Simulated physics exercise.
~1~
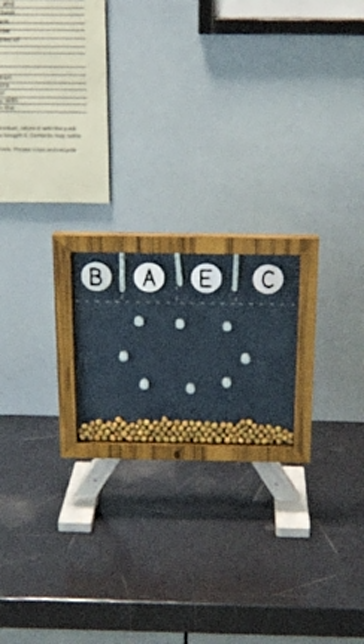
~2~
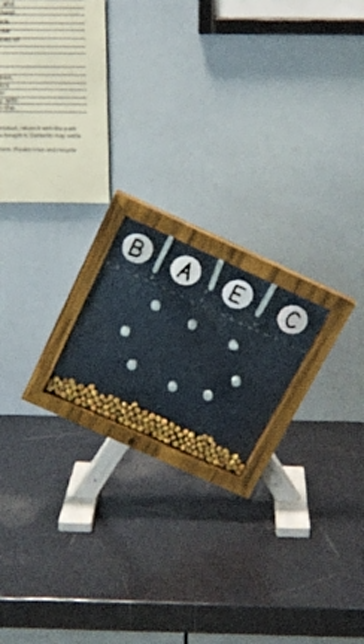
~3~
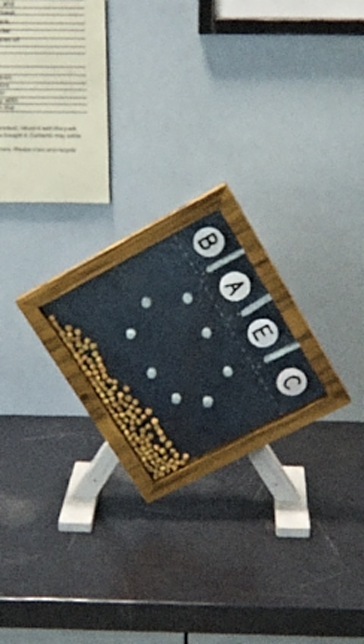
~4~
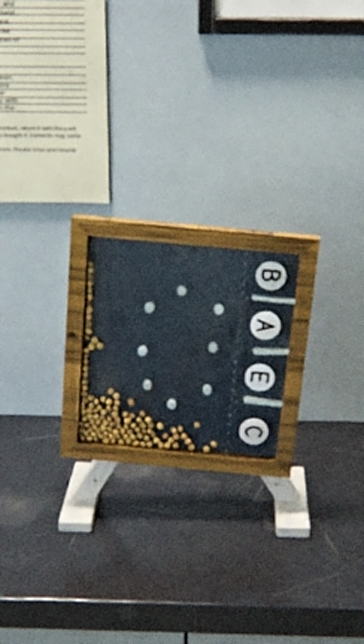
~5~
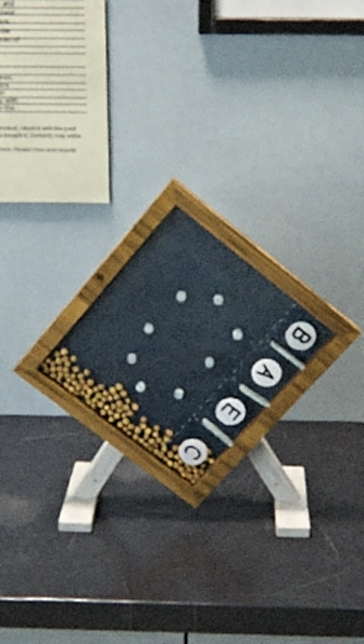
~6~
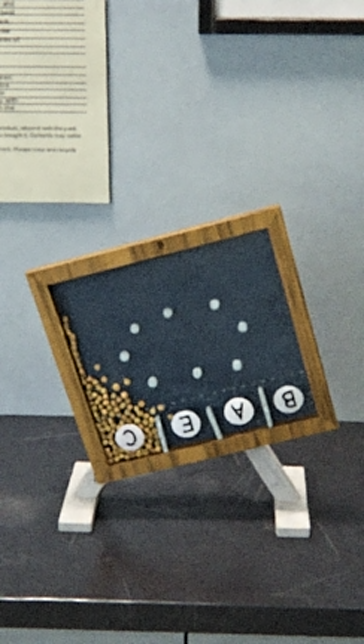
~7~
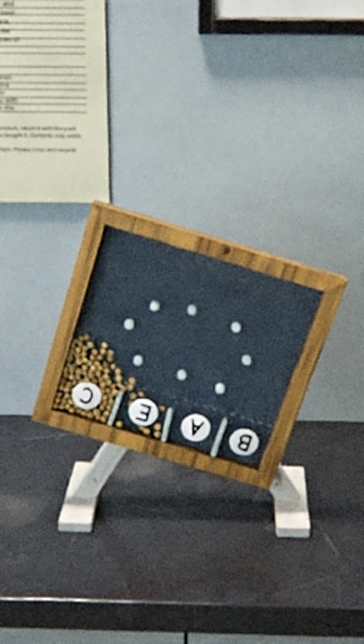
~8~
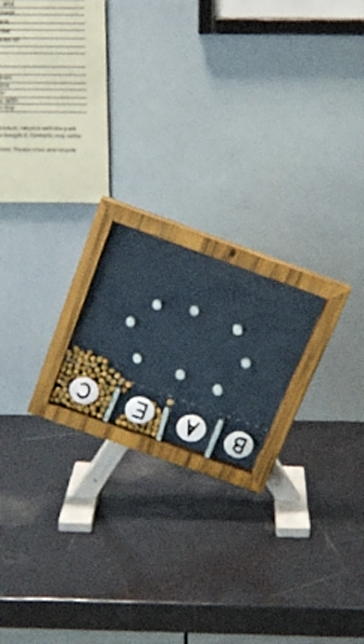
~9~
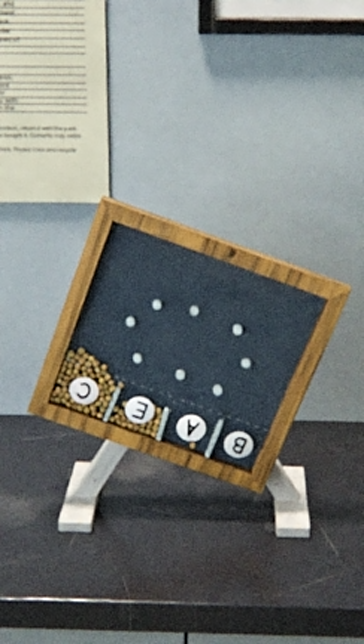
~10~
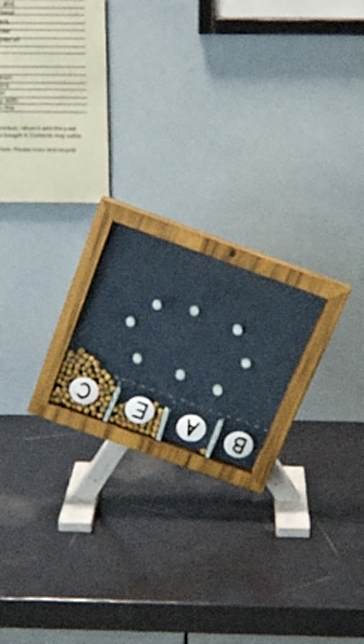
On a dark countertop, a framed bead box turns clockwise past upside down, its beads sliding and settling mostly in pockets C and E.
